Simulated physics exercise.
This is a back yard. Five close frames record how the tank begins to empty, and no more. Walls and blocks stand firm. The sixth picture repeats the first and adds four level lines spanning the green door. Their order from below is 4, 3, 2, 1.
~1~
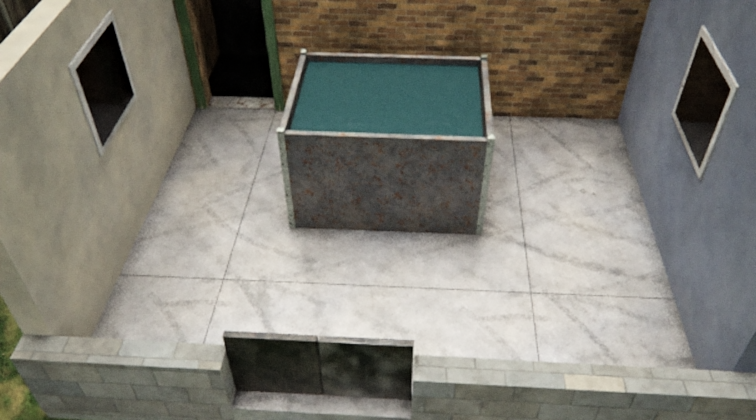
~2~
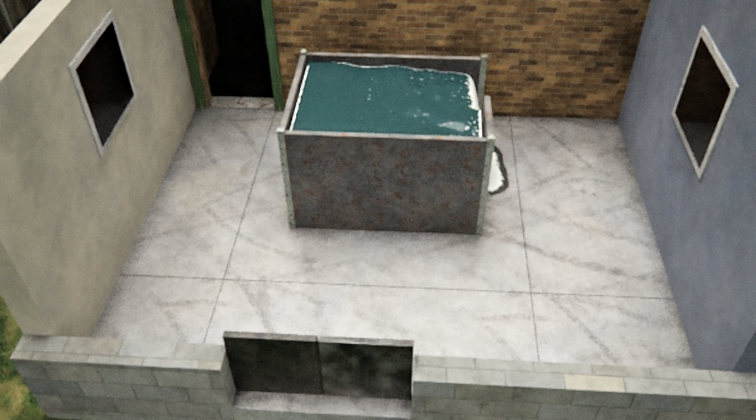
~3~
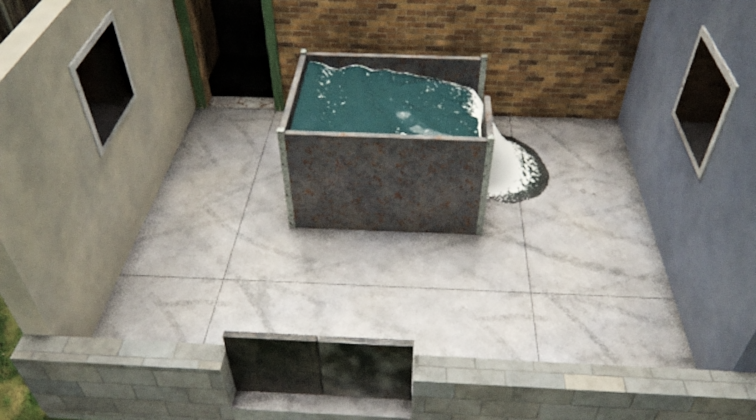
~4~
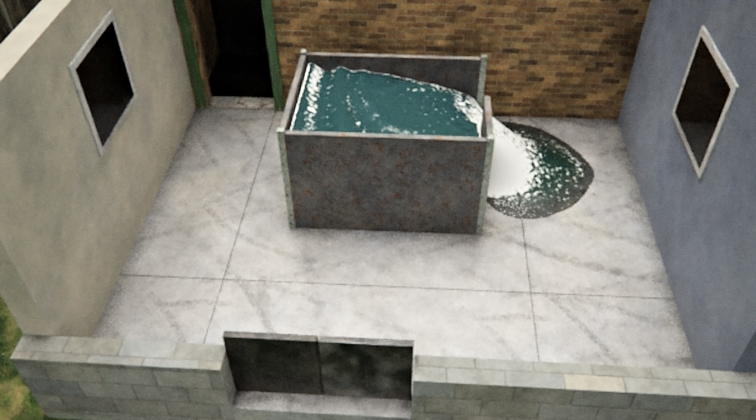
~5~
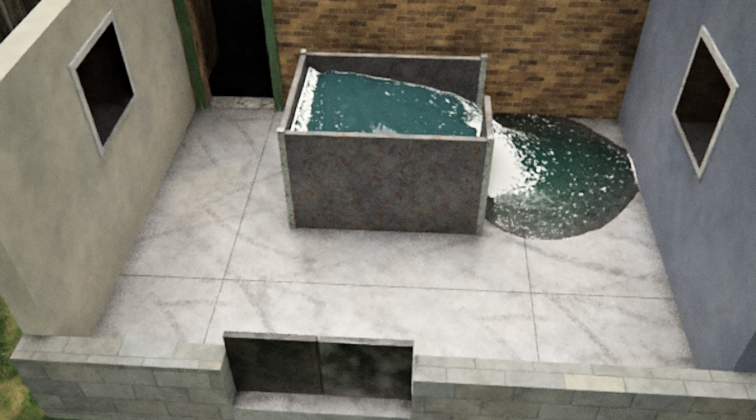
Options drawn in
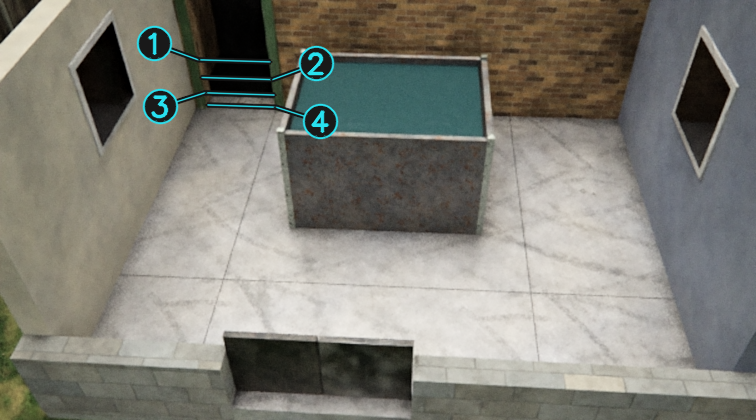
Water pours from the tank's right side and spreads across the pale ground toward the right wall.
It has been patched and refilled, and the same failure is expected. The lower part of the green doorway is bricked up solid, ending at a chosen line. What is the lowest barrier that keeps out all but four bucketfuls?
Choose 3.
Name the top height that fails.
Height 4.
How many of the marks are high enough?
Three of the four.
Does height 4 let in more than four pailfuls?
Yes.
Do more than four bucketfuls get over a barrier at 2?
No, not at all.
On the marked copy, 1 at (234, 60); 2 at (237, 78); 3 at (239, 93); 4 at (241, 106); from the bottom up 4, 3, 2, 1.
If 1 is chosen, nothing gets over.
If 2 is chosen, nothing gets over.
If 3 is chosen, a splash gets over, under a bucket.
If 4 is chosen, dozens of bucketfuls pour in.
